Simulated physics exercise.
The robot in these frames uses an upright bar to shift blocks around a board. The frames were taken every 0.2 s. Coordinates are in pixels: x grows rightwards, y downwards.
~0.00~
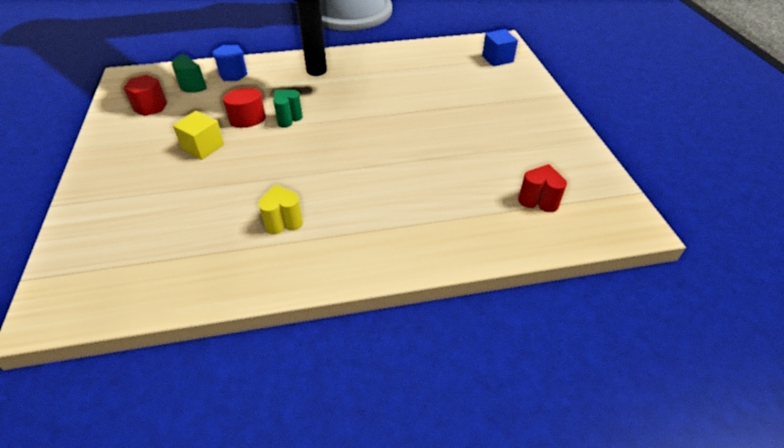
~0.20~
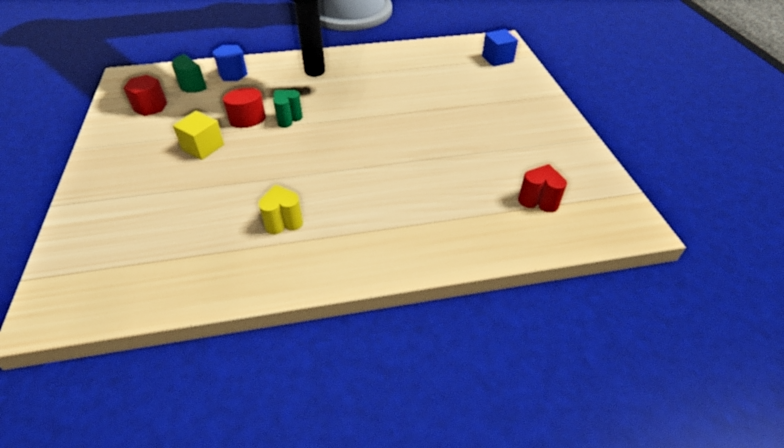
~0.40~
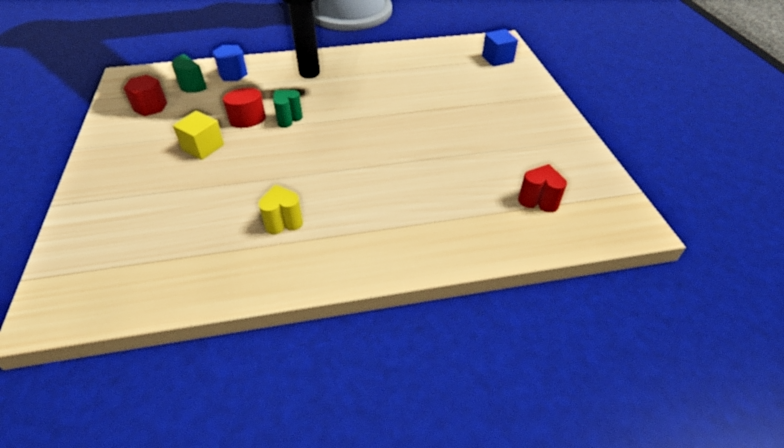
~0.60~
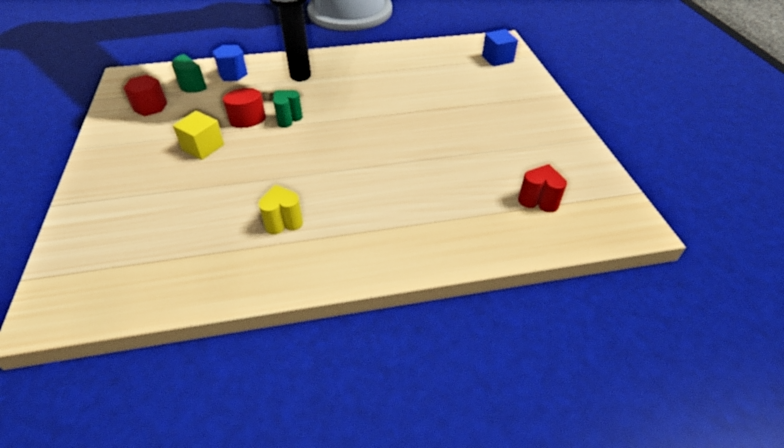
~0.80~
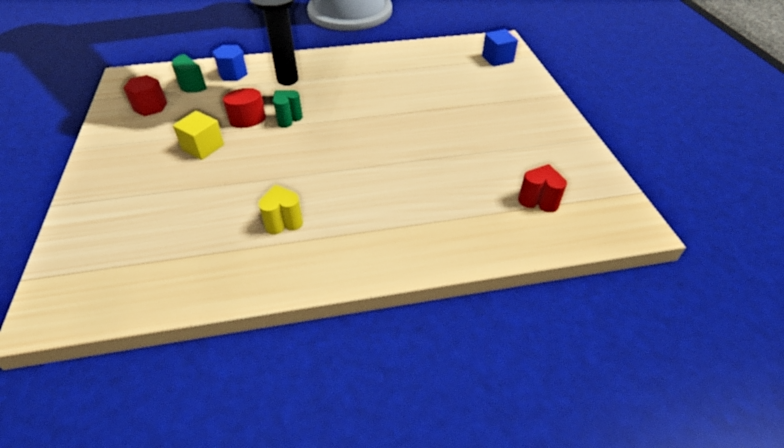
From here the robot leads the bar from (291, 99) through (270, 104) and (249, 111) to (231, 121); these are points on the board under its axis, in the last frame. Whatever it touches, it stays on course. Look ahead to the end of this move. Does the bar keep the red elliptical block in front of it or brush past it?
I believe the red elliptical block keeps its place ahead of the bar.
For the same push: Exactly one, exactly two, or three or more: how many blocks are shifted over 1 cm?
It moves two blocks.
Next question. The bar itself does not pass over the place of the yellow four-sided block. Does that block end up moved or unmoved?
It is shifted.
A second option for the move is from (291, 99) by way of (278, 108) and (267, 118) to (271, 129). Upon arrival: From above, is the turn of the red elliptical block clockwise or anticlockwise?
From above, the turn goes clockwise.
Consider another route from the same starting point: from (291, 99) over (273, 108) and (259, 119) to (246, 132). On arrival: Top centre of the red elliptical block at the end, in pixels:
It will end up at (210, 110).
On the path given first. Halfway along, bar (255, 89); red elliptical block (237, 98).
At the end, bar (226, 102); yellow four-sided block (186, 129); red elliptical block (217, 113), turned 25° anticlockwise; green heart-shaped block in place.
